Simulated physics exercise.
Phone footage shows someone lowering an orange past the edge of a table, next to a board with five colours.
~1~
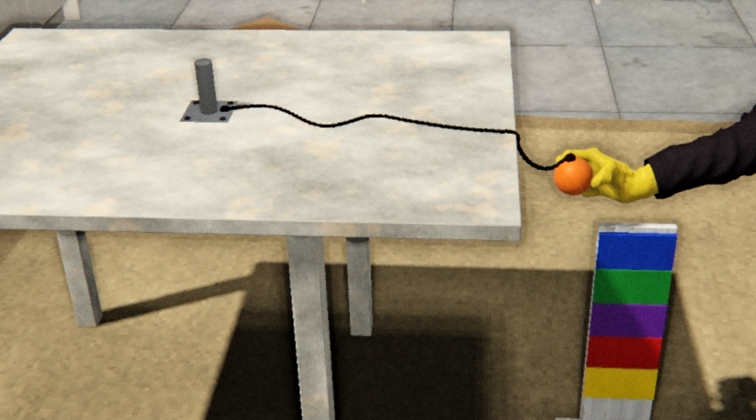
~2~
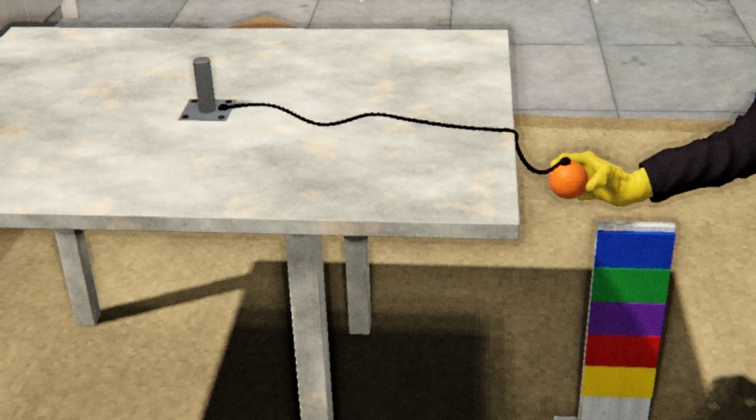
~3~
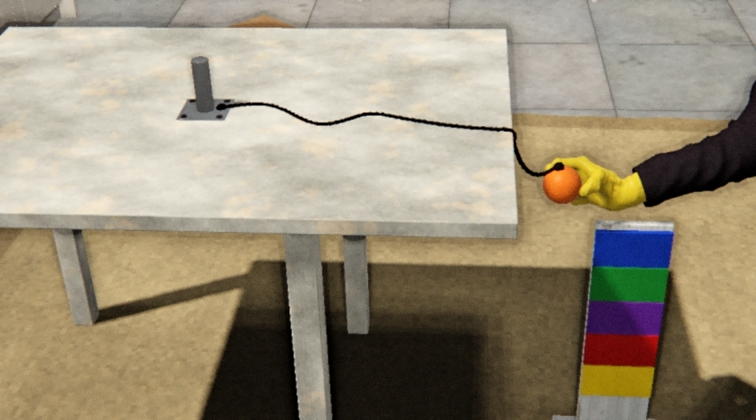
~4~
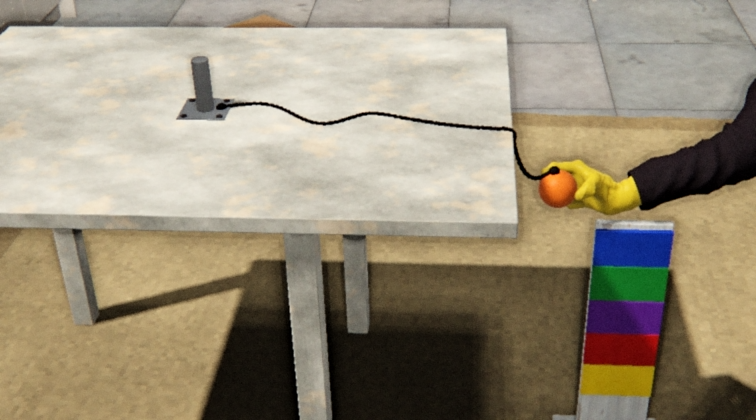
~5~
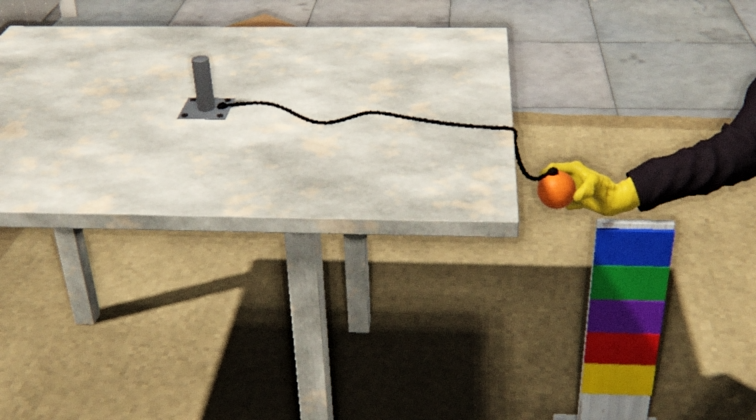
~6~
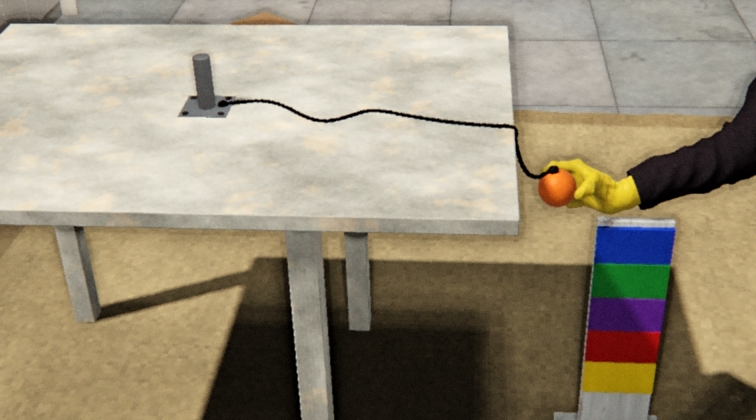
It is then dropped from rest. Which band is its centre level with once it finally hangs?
Blue.
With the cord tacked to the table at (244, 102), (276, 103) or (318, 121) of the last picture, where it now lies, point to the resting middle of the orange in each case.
Estimated spots in sequence: (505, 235), (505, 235), (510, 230).
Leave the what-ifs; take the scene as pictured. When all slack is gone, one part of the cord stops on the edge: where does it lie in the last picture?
(486, 126).
Early on, orange near (540, 234); level with blue.
Midway, orange near (491, 233); level with blue.
Near the end, orange near (503, 239); level with blue.
Finally, orange near (507, 239); level with blue. Its centre hangs level with the blue band.
